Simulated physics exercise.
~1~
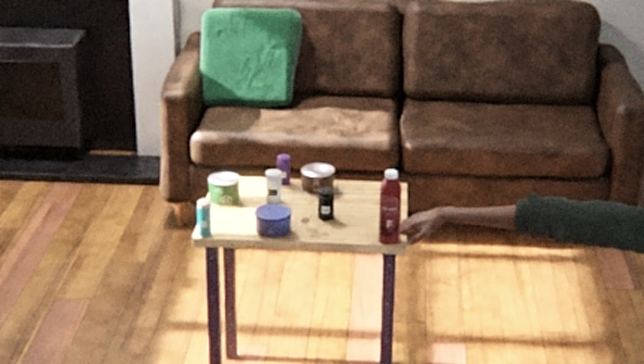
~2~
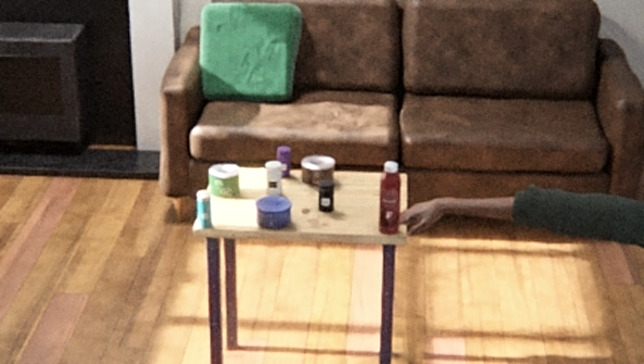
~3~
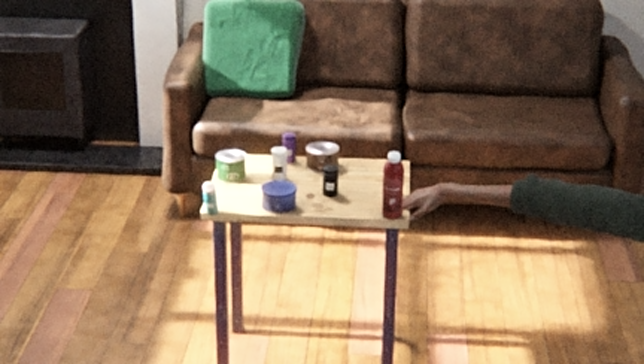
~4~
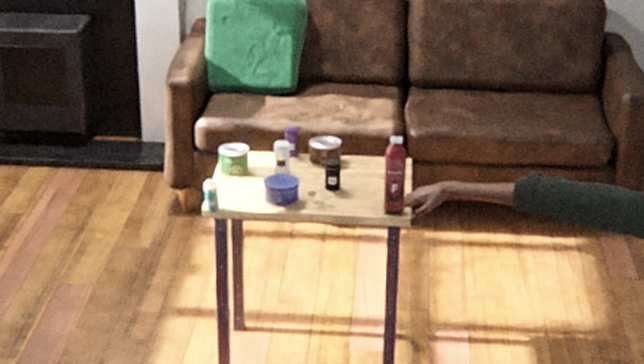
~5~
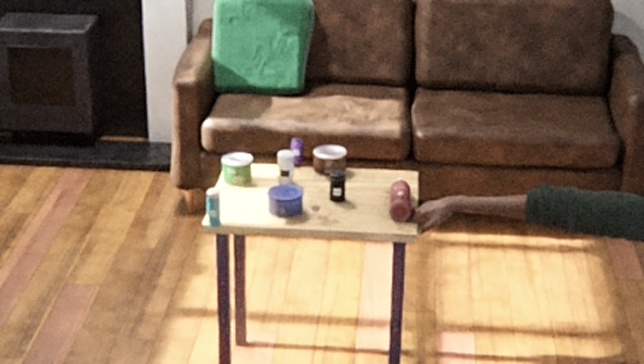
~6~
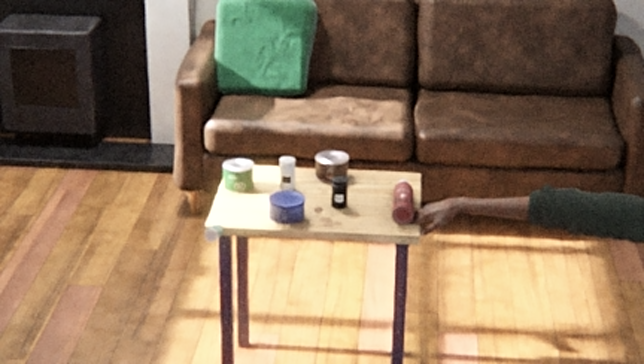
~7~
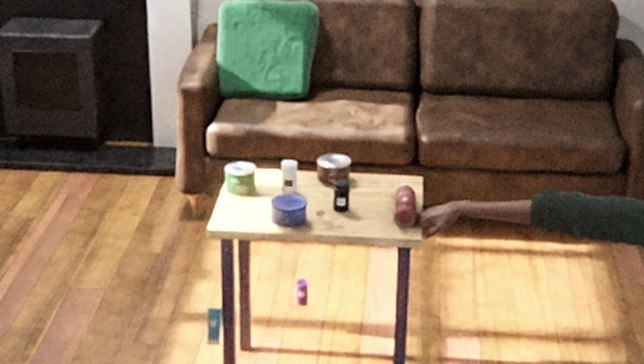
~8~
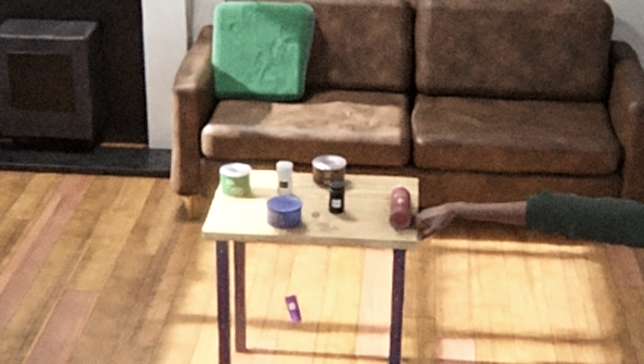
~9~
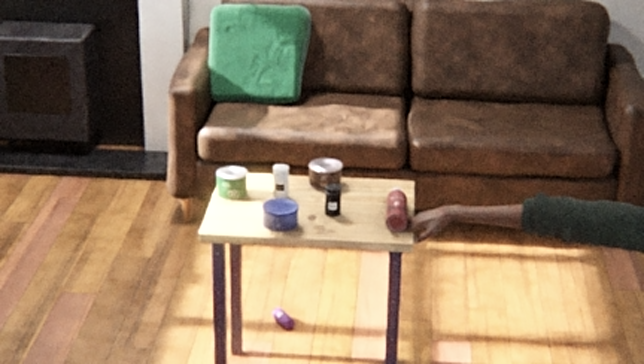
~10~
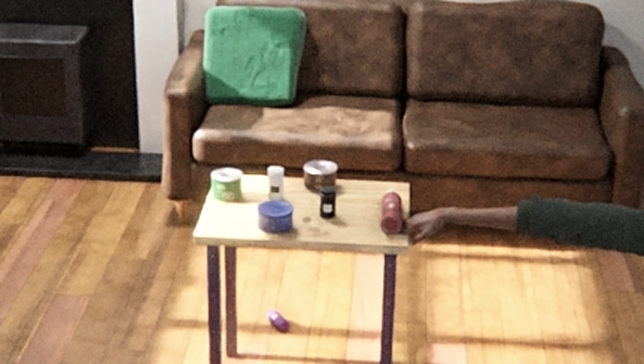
A hand jolts a small table, tipping the red bottle and dropping two small shakers.
